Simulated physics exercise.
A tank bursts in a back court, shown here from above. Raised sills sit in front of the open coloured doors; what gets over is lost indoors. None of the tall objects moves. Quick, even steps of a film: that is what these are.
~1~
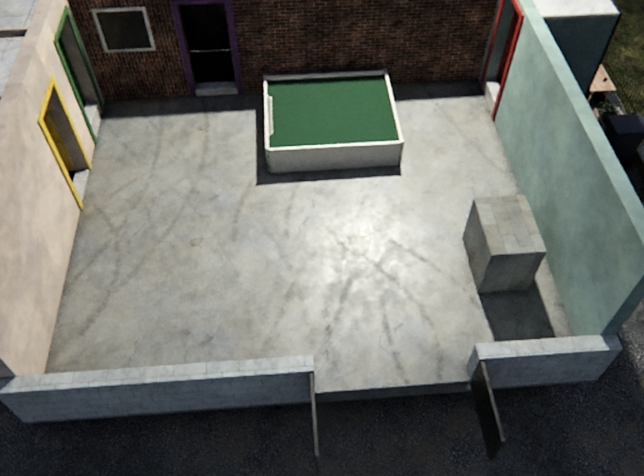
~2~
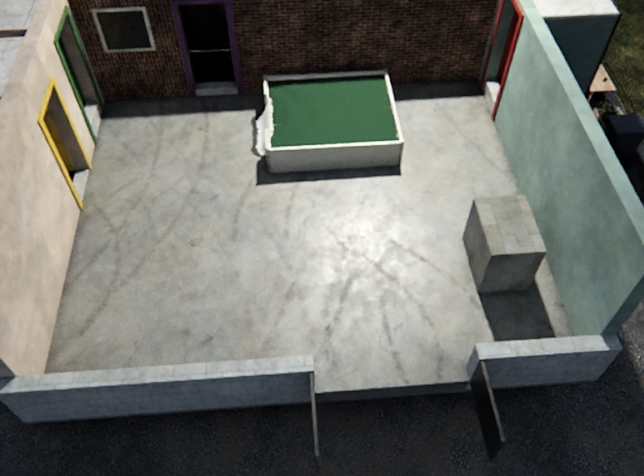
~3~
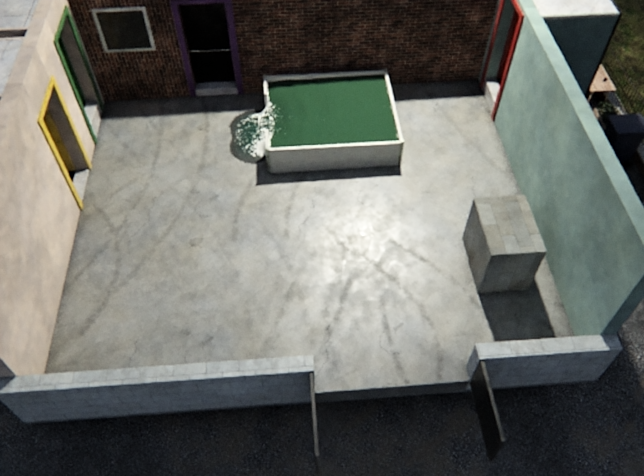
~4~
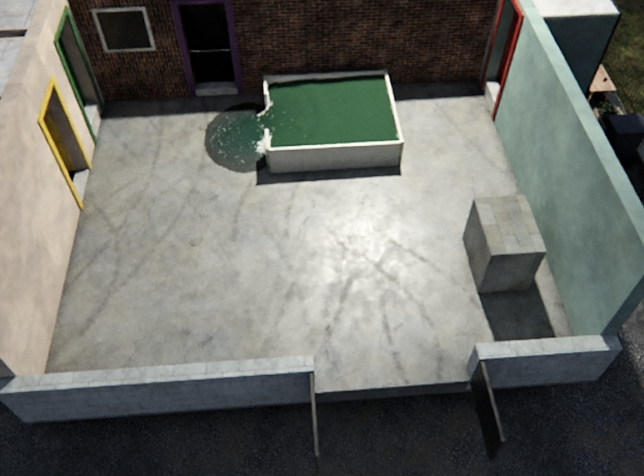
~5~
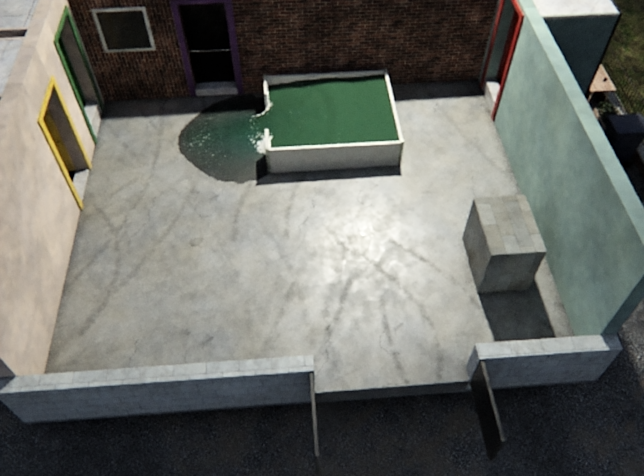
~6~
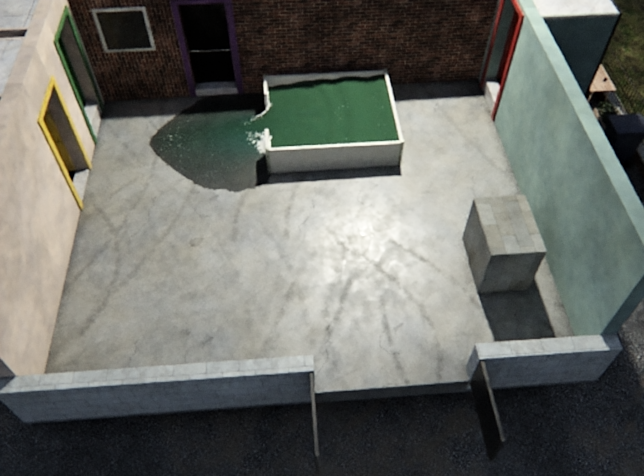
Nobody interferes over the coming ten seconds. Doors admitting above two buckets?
Red door: Within the cap; yellow door: Over the cap; green door: Within the cap; purple door: Within the cap.
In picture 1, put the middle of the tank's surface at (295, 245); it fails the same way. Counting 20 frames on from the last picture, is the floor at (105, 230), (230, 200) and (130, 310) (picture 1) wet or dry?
In order: Submerged, untouched, submerged.
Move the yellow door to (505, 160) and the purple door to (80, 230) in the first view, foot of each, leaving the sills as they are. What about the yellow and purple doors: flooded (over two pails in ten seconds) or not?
Taking them in turn, the yellow door remains below the limit and the purple door remains below the limit.
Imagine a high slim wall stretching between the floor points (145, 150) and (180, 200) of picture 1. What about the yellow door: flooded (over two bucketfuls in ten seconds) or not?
Then: The yellow one lets more in.
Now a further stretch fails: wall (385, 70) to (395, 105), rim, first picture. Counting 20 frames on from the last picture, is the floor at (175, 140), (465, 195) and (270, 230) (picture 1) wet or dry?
Unwetted, submerged, unwetted.
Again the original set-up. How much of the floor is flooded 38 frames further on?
Estimated share: Around 40 %.
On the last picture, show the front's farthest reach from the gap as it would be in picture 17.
My estimate: Roughly (72, 251).
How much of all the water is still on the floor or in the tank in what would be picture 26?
Around 96 parts in a hundred.
A moment on, water covers 20 % of the floor; the red door not reached, the yellow door not reached, the green door wet at the sill, nothing in, the purple door wet at the sill, nothing in.
Next, water covers 25 % of the floor; the red door not reached, the yellow door over two buckets in, the green door wet at the sill, nothing in, the purple door wet at the sill, nothing in.
Then, water covers 30 % of the floor; the red door not reached, the yellow door far over two buckets in, the green door wet at the sill, nothing in, the purple door wet at the sill, nothing in.
Later, water covers 40 % of the floor; the red door not reached, the yellow door far over two buckets in, the green door wet at the sill, nothing in, the purple door wet at the sill, nothing in.
In the end, water covers 70 % of the floor; the red door not reached, the yellow door far over two buckets in, the green door wet at the sill, nothing in, the purple door wet at the sill, nothing in.
